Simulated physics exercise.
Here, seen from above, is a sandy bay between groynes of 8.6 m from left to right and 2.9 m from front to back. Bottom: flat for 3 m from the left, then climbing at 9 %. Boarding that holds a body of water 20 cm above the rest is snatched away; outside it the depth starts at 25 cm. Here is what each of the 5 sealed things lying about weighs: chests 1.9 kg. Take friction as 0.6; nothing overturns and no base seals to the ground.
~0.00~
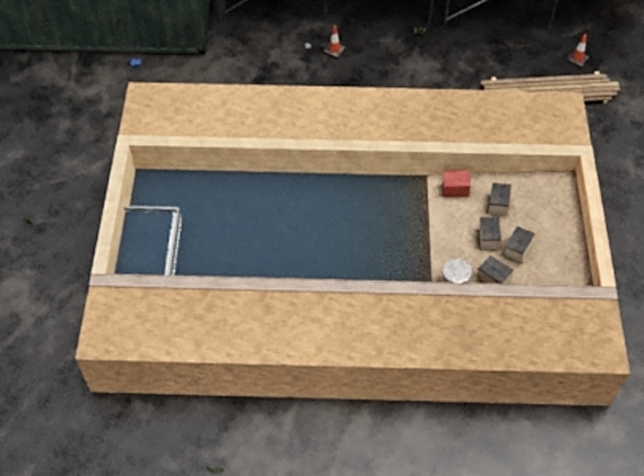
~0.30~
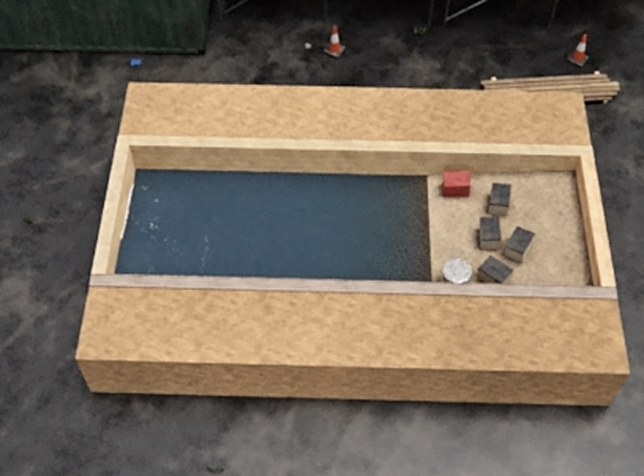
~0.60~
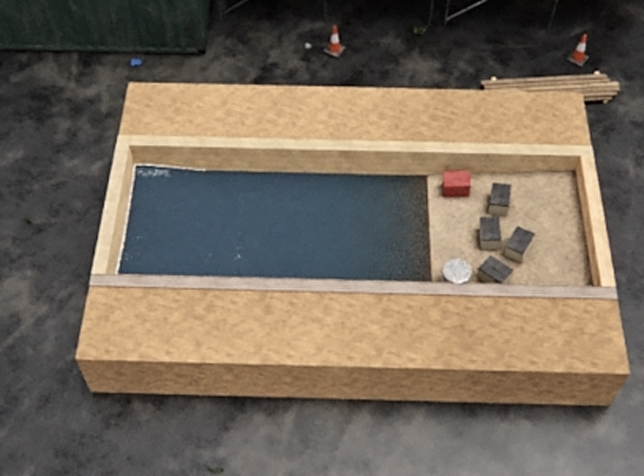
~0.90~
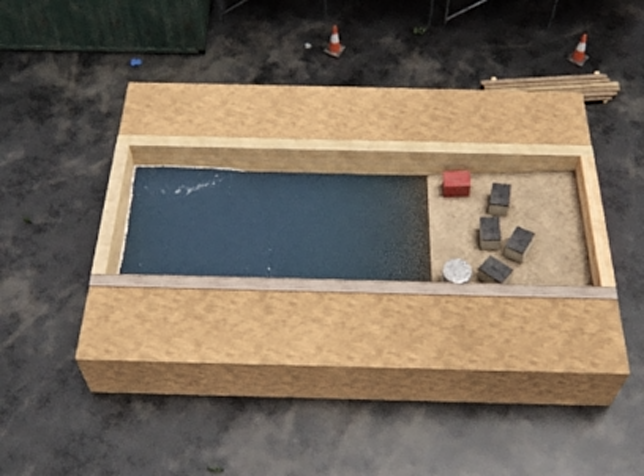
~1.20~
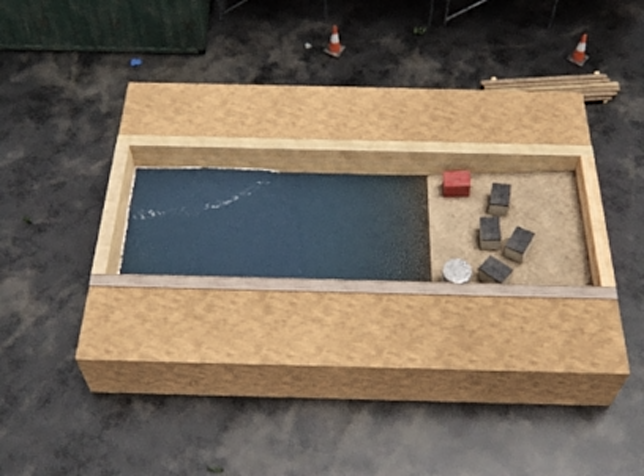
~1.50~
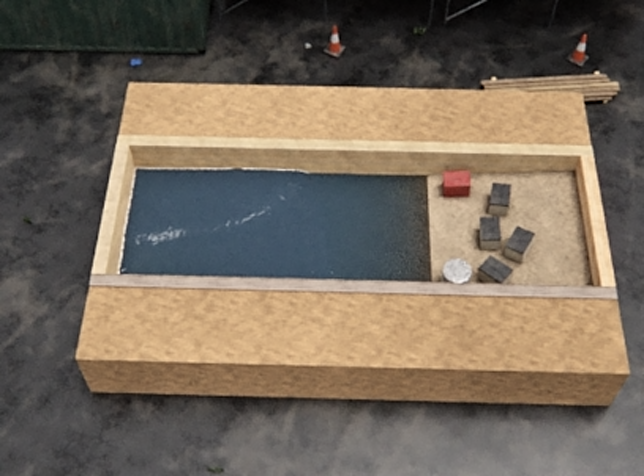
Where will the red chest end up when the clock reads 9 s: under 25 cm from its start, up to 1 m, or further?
Further than 1 m.
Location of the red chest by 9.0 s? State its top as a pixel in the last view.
The top is close to pixel (356, 180).
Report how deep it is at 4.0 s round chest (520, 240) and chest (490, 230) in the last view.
First roughly 0 cm, second roughly 2 cm.
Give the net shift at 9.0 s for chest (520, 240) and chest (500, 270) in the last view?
Respectively 0 and 0 cm.
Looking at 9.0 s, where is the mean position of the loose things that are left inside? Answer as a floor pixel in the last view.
Around (424, 241).
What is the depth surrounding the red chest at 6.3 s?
Around 2 cm.
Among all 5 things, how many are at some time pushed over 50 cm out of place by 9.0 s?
The tally stands at 3.
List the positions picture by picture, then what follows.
The red chest at (459, 179), on the bottom; 16.4 m2 under water; 0 of 5 have shifted, in the first picture.
The red chest at (459, 179), on the bottom; water covers 16.4 m2; 0 of 5 have shifted, in the second picture.
The red chest at (459, 179), on the bottom; water covers 16.4 m2; 0 of 5 have shifted, in the third picture.
The red chest at (459, 179) rests on the ground; water covers 16.4 m2; 0 of 5 have shifted, in the fourth picture.
The red chest at (459, 179) rests on the ground; 16.4 m2 under water; 0 of 5 have shifted, in the fifth picture.
The red chest at (459, 179), on the bottom; water covers 16.4 m2; 0 of 5 have shifted, in the sixth picture.
After 2.1 s the red chest is near (459, 179), 0.0 m from its start, aground; 0 afloat.
After 4.0 s the red chest is near (482, 177), 0.4 m from its start, afloat; 1 afloat.
After 6.3 s the red chest is near (431, 174), 0.5 m from its start, afloat; 3 afloat.
After 9.0 s the red chest is near (356, 180), 2.0 m from its start, afloat; 3 afloat.
